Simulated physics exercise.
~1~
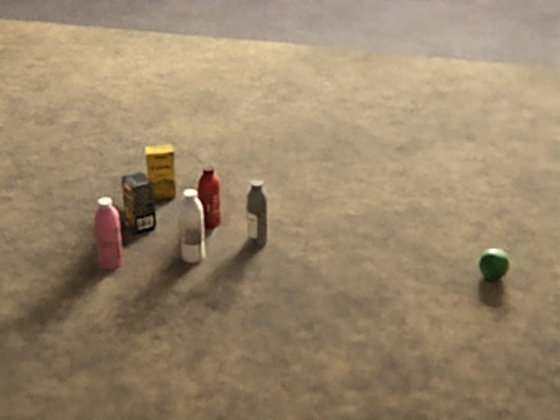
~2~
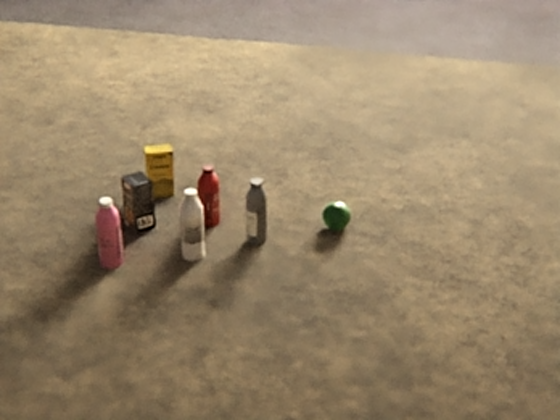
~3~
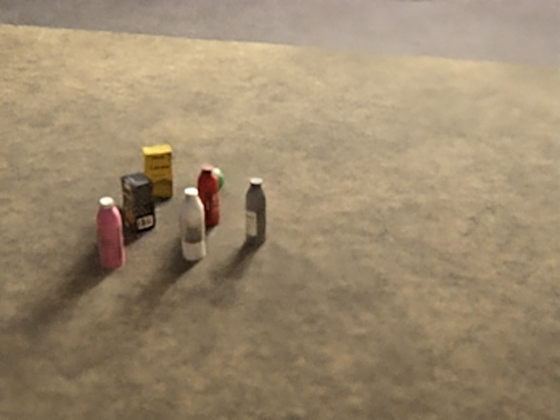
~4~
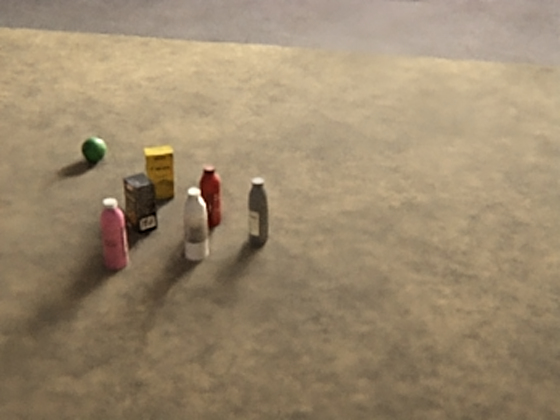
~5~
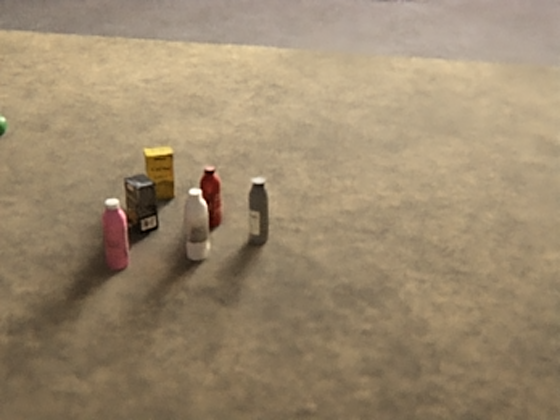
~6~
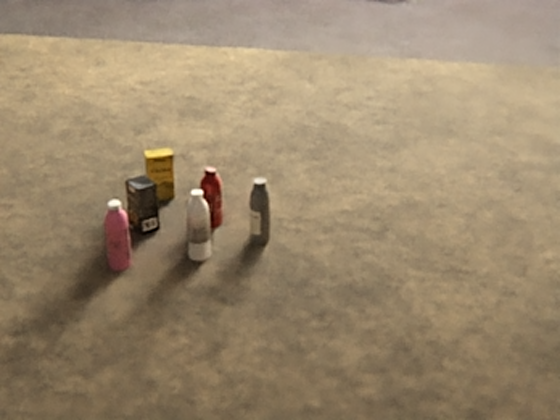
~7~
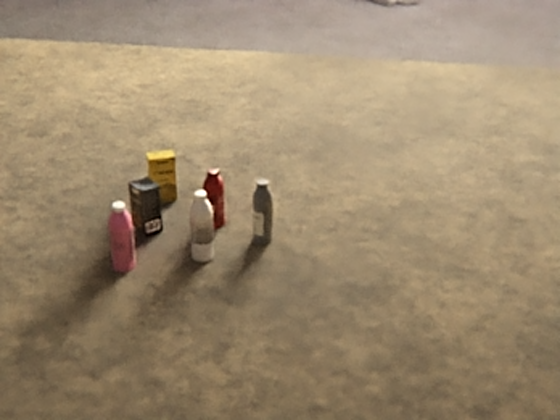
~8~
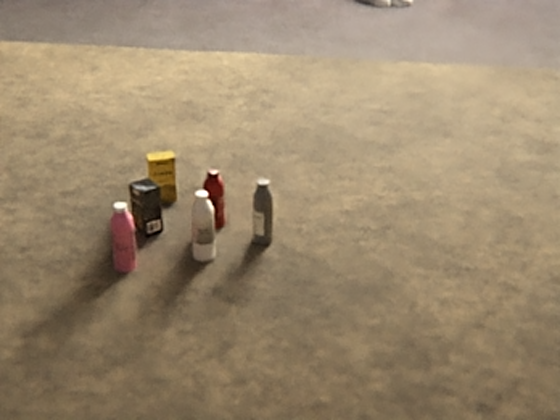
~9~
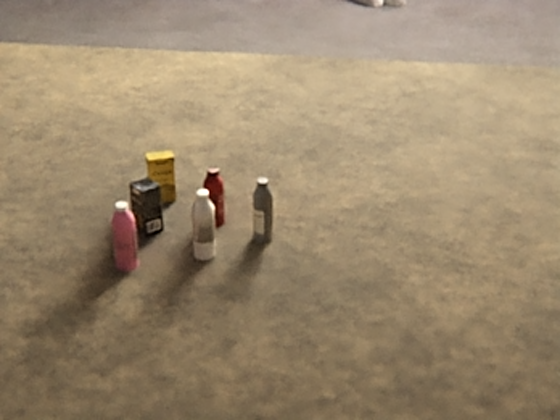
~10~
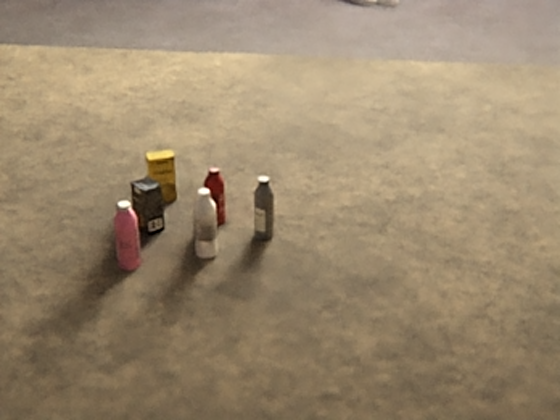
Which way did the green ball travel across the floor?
The green ball rolled to the left, passing behind some of the standing things before leaving the view.
